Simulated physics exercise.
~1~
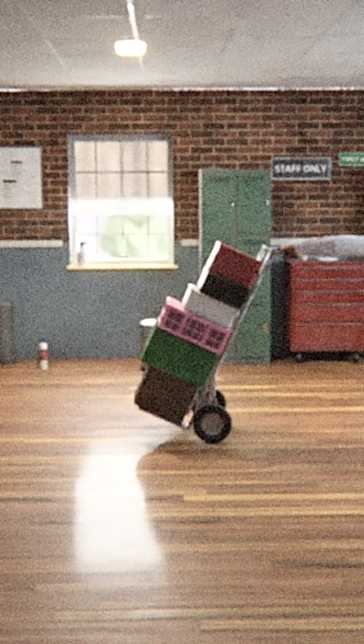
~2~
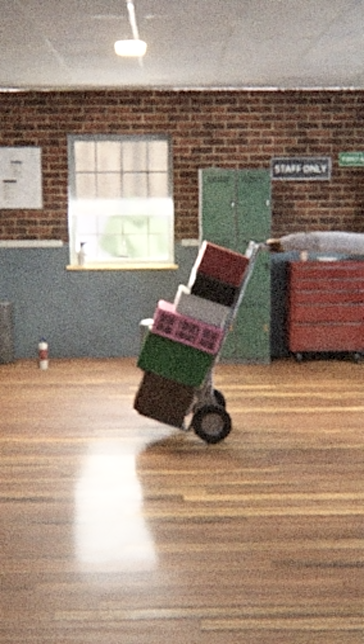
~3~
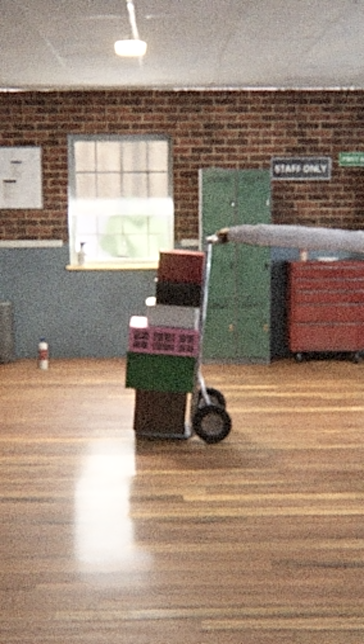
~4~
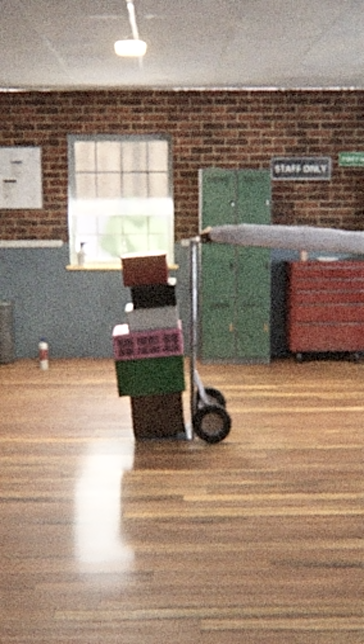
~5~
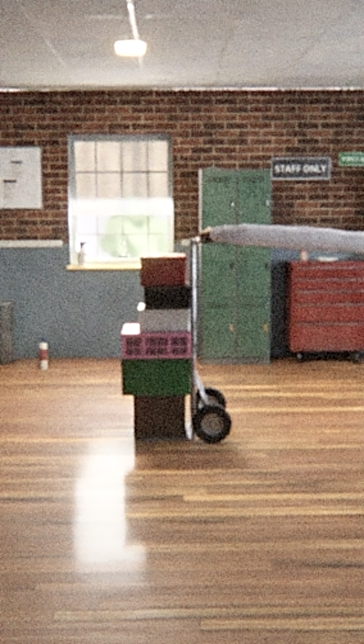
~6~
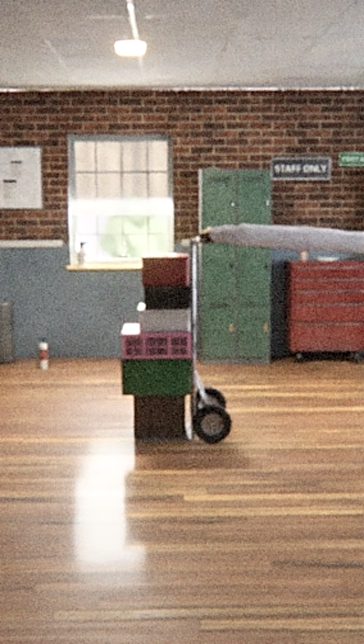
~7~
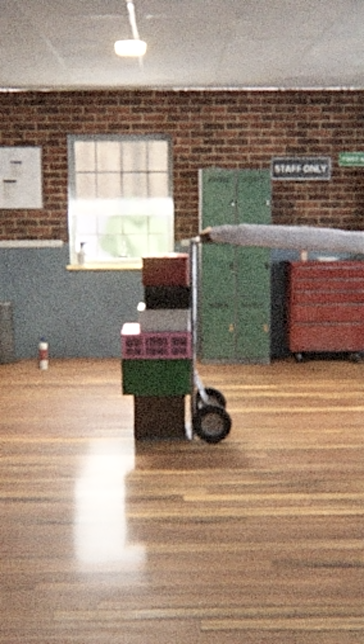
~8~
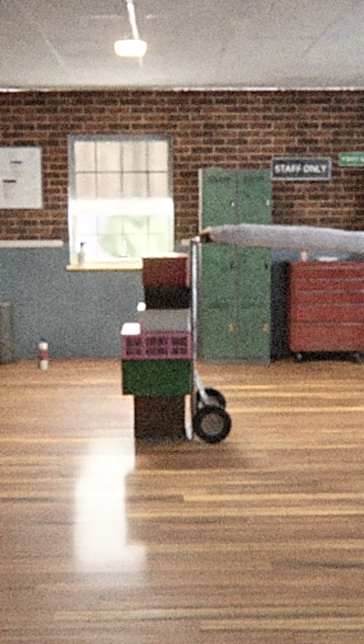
We see a hand truck stacked with brown, green, pink, white, black and red containers tilted back to the right, then swung upright by a grey-sleeved arm; the stack lurches left, the upper pieces shift back slightly, and everything stays standing, still and upright.
